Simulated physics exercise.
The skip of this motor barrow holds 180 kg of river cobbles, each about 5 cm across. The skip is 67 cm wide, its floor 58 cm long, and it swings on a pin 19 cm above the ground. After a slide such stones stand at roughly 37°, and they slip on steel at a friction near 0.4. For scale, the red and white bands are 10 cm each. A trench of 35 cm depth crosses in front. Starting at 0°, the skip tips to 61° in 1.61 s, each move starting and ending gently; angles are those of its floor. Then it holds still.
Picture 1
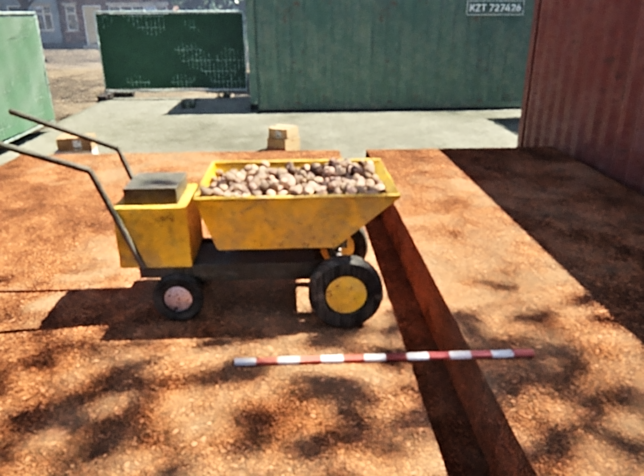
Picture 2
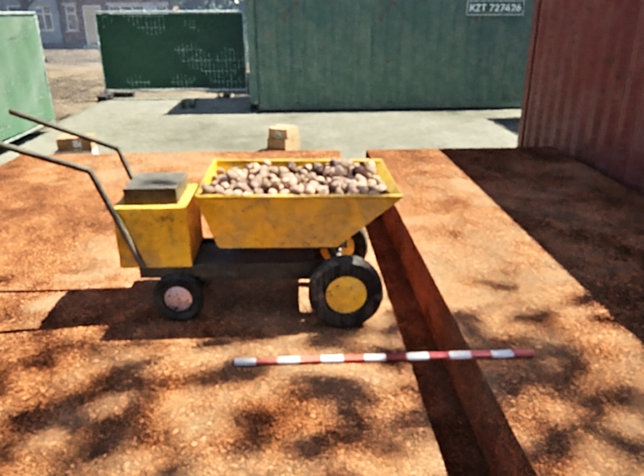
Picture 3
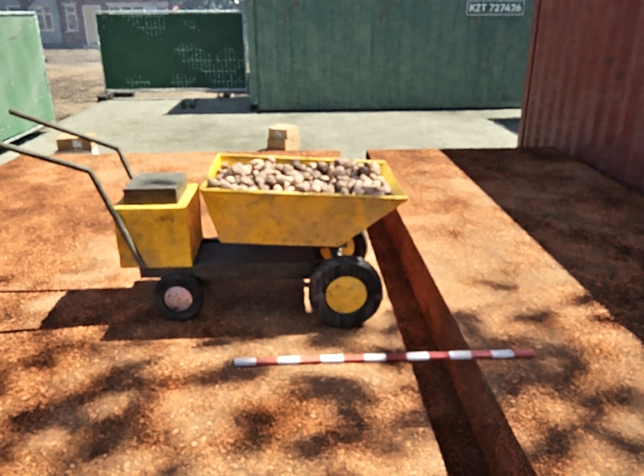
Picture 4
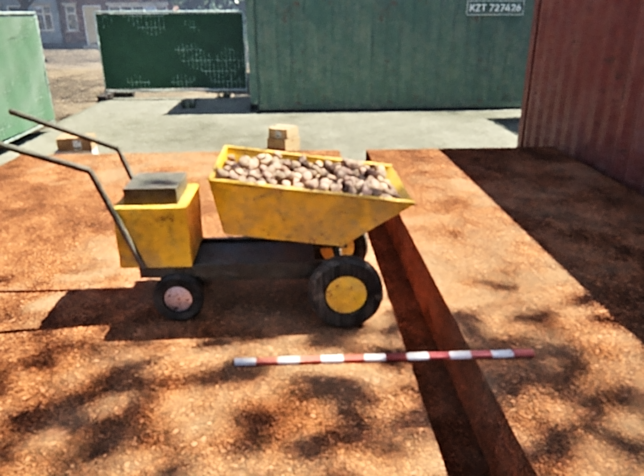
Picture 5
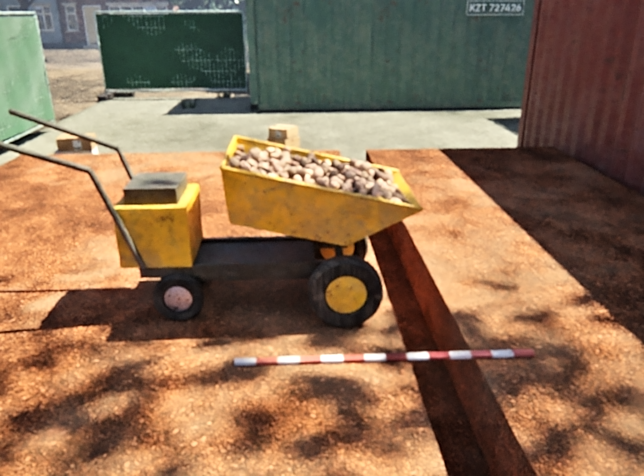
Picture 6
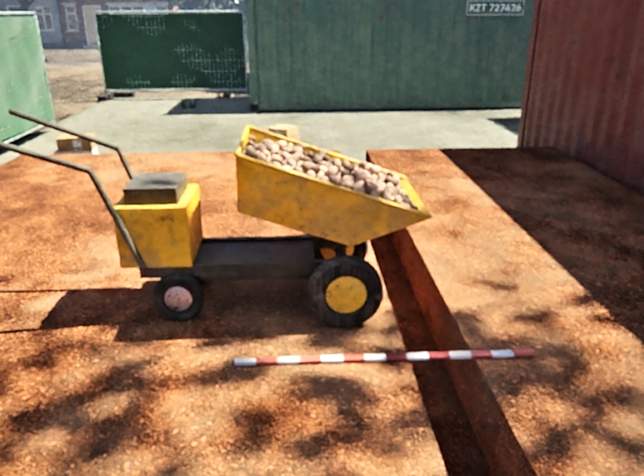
In the video, a yellow motor barrow loaded with rounded stones stands beside a trench in reddish ground, near shipping containers. Its skip slowly tilts forward to the right, the rear edge rising while the stones stay inside.
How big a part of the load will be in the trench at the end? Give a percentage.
About 24 per cent.
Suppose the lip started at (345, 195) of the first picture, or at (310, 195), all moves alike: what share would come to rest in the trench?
First some 80, then 95 per cent.
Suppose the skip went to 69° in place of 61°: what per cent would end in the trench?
Then about 10 per cent.
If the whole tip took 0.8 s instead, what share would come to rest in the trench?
It would be near 20 per cent.
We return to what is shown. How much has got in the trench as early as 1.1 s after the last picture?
Some 0 per cent.
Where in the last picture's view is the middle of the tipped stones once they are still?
Their middle is at about (481, 290).
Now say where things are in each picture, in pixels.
In the first picture, the skip is at 0°, its lip at (401, 196); the top of the load is at (317, 169).
In the second picture, the skip is at 1°, its lip at (402, 196); the top of the load is at (318, 168).
In the third picture, the skip is at 4°, its lip at (407, 199); the top of the load is at (296, 169).
In the fourth picture, the skip is at 8°, its lip at (414, 203); the top of the load is at (250, 163).
In the fifth picture, the skip is at 13°, its lip at (423, 209); the top of the load is at (256, 156).
In the sixth picture, the skip is at 19°, its lip at (432, 217); the top of the load is at (257, 146).
Then, 0.6 s after the last picture the floor is at 52°, 100 % in the skip; the foremost stones are at (448, 235).
Then, 1.1 s after the last picture the floor is at 61°, 56 % in the skip, 43 % past the trench; the foremost stones are at (542, 296).
Then, 1.5 s after the last picture the floor is at 61°, 26 % in the skip, 2 % in the trench, 72 % past the trench; the foremost stones are at (630, 299).
Then, 3.4 s after the last picture the floor is at 61°, 0 % in the skip, 24 % in the trench, 76 % past the trench; the foremost stones are past the picture's edge.
